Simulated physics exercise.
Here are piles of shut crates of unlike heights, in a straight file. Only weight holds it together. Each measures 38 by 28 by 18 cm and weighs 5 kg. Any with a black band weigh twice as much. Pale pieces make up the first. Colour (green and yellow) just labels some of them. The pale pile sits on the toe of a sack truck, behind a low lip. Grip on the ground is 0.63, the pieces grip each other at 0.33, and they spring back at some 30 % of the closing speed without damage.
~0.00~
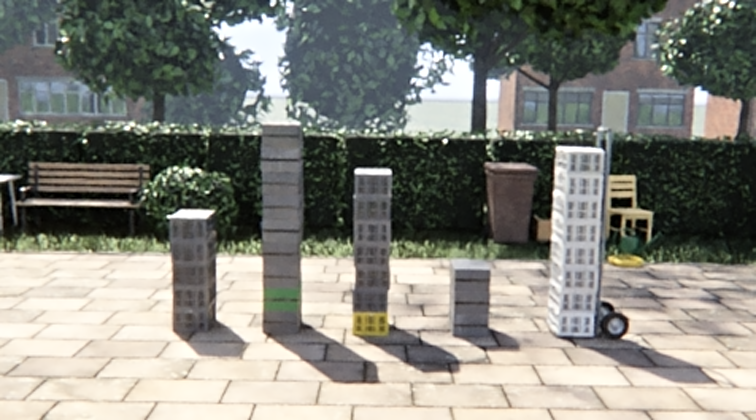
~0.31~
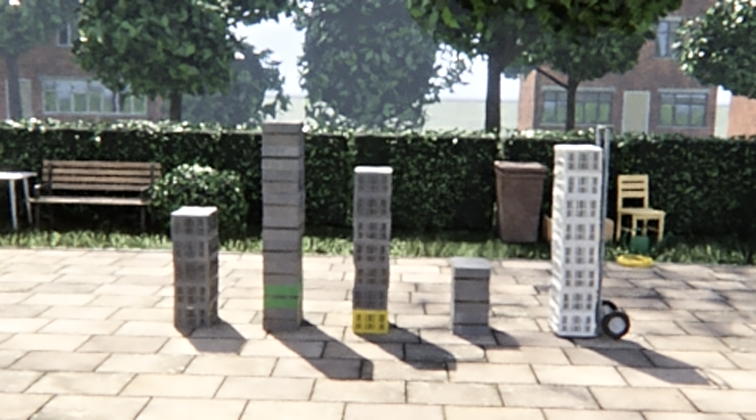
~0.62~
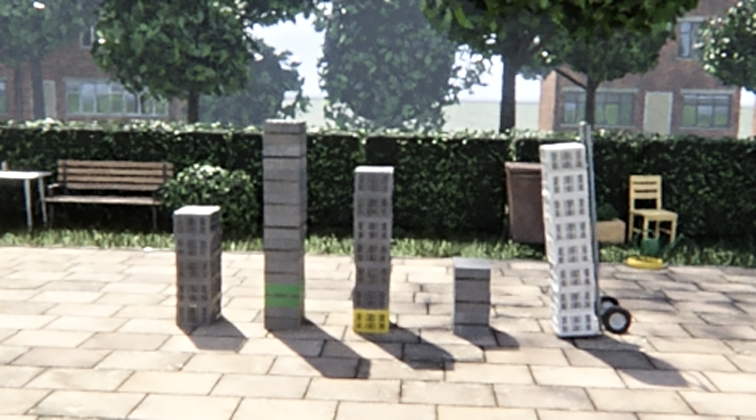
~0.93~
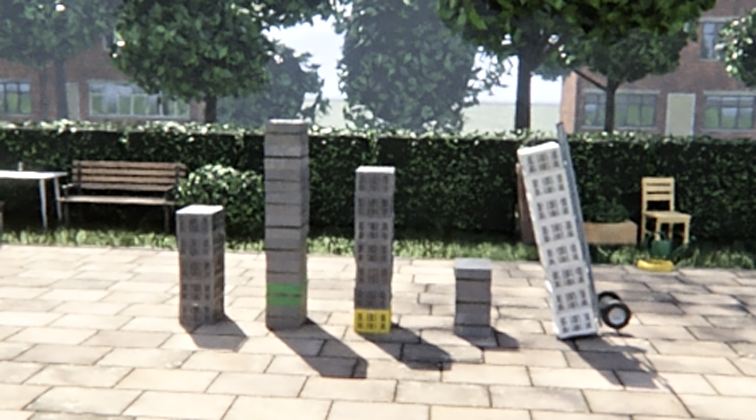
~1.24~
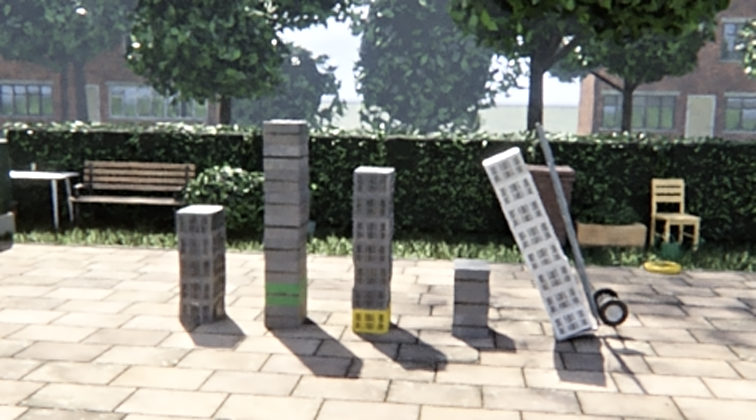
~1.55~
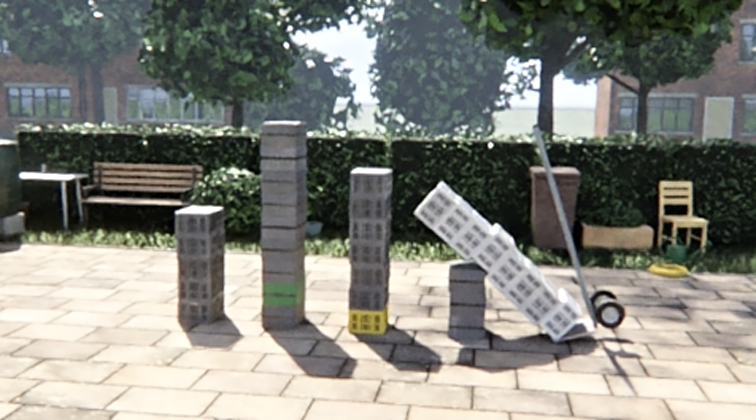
The footage shows five stacks of crates in a row on a paved area as the hand truck at right tilts leftward, and its white stack leans with it, then farther than the truck, reaching over the short grey stack.
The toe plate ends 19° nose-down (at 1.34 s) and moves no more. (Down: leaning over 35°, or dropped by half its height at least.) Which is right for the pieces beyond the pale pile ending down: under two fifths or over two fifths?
Fewer than two in five of them.
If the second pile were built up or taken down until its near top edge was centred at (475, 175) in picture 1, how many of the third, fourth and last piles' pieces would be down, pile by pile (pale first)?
Then third 6, fourth 8, last 4.
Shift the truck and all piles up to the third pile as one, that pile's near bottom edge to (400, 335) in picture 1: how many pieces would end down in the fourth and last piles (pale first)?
Then fourth 0, last 0.
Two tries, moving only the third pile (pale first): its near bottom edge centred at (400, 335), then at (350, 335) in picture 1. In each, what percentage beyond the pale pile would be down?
About 20 and 0 per cent.
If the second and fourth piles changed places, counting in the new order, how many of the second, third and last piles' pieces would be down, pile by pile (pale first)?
In that case second 0, third 0, last 0.
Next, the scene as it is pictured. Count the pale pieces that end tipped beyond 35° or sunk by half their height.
8 of them.
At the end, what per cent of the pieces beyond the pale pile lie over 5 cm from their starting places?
Shifted: 15 per cent.
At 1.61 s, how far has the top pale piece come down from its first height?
Roughly 50 cm.
By 1.61 s, 8 of the pale pile down; none of the 24 other crates down, 1 disturbed.
By 1.70 s, 8 of the pale pile down; none of the 24 other crates down, 3 disturbed.
By 1.90 s, 8 of the pale pile down; none of the 24 other crates down, 7 disturbed.
When it is over (3.0 s), 8 of the pale pile down; 1 of the 24 other crates down; yellow crate unmoved; green crate unmoved. That is 4 per cent. In pixels of the last frame, middles, yellow crate near (369, 316), green crate near (284, 290).
